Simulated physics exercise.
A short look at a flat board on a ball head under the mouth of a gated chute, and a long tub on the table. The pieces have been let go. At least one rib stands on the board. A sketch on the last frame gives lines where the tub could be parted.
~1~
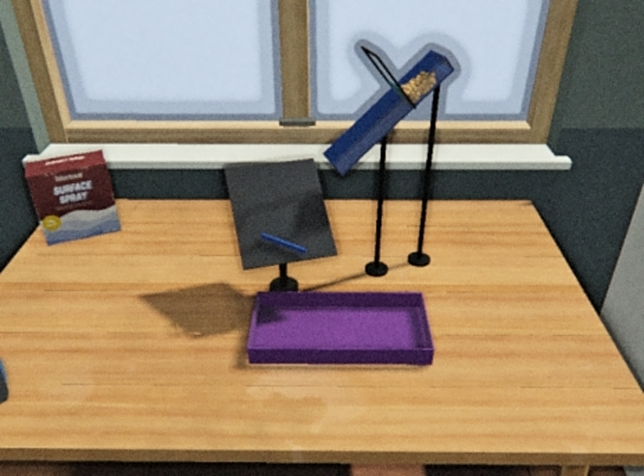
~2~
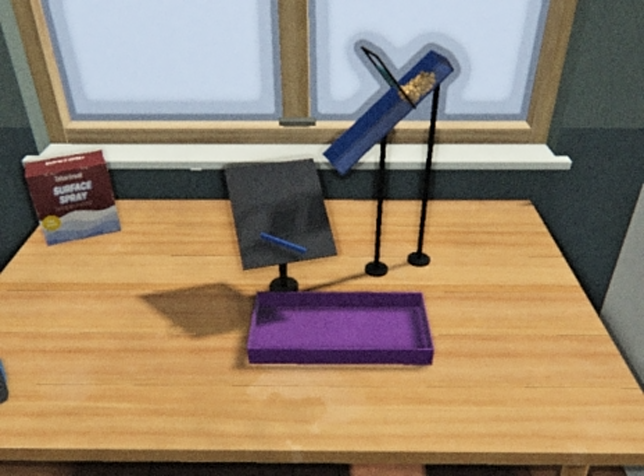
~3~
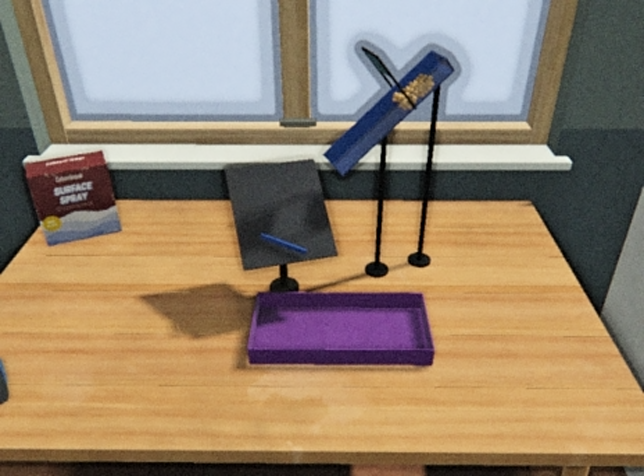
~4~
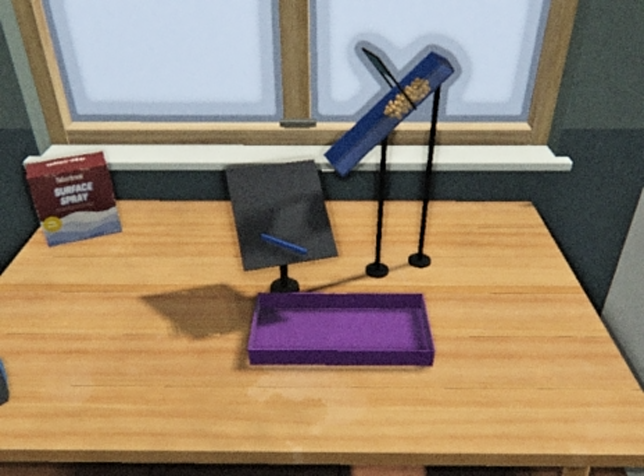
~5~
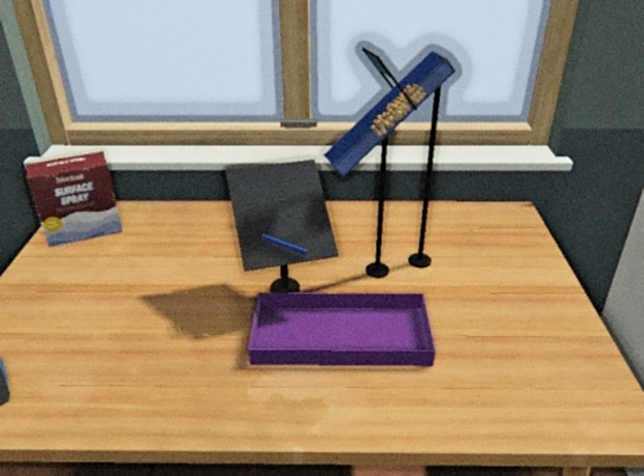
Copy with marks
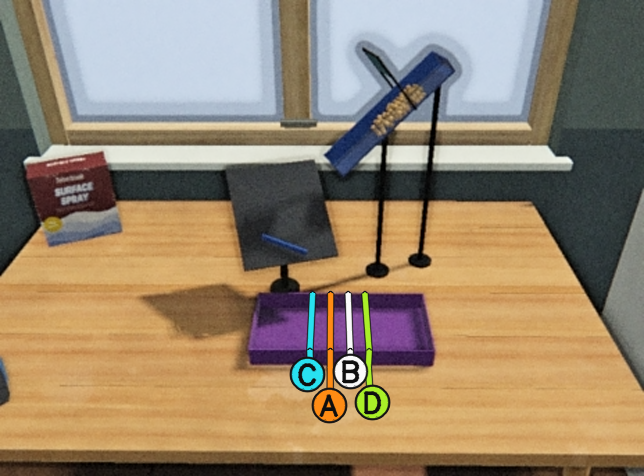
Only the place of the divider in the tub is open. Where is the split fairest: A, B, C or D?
Line A.
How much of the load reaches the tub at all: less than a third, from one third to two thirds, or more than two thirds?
About that: From one third to two thirds.
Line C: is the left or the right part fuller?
Right.
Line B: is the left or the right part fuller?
More lands on the left.
On the marked copy, line A crosses the front rim at (330, 350); line B crosses the front rim at (350, 350); line C crosses the front rim at (309, 350); line D crosses the front rim at (369, 350).
For line A, of what is caught, close to half on the left of the divider, close to half on the right.
For line B, of what is caught, all but a few on the left of the divider, a small share on the right.
For line C, of what is caught, a small share on the left of the divider, the bulk on the right.
For line D, of what is caught, the whole lot on the left of the divider, none at all on the right.
